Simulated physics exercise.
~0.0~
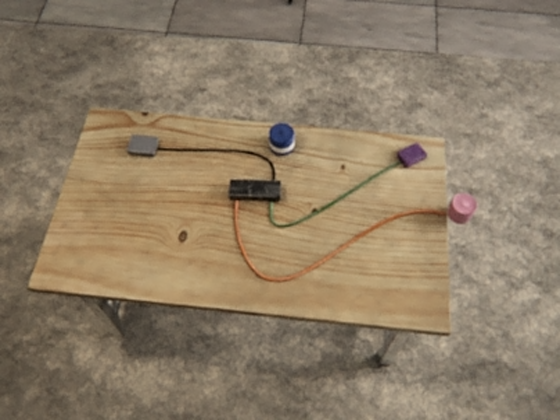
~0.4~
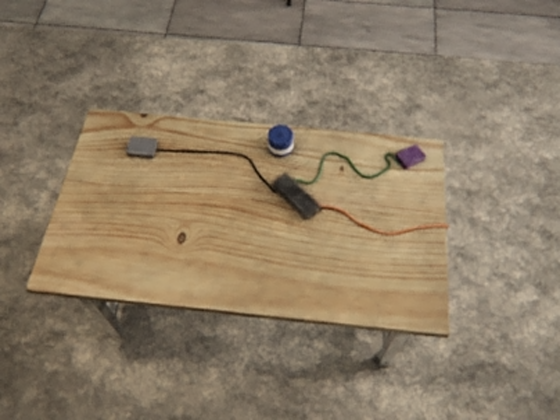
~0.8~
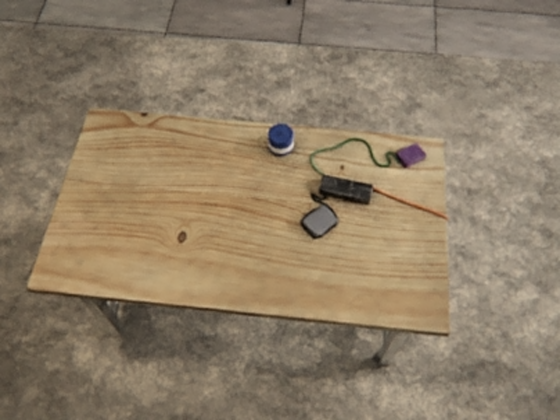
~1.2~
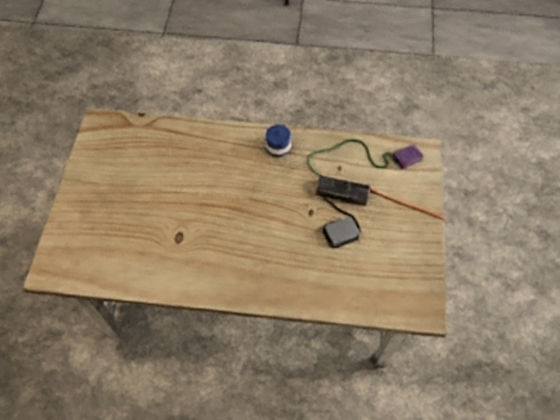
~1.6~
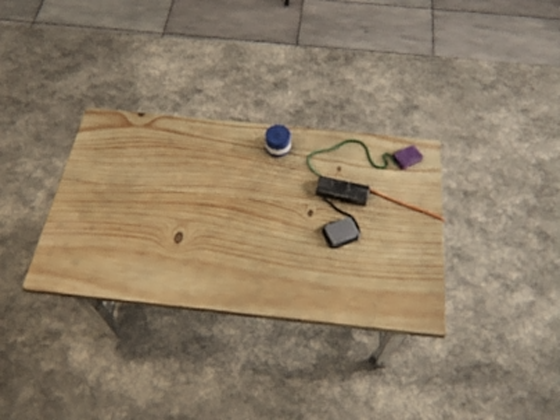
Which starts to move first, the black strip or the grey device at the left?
The black strip moves first, sliding right and turning while the grey device is still in its place at the left. The grey device is drawn across the table only after that.
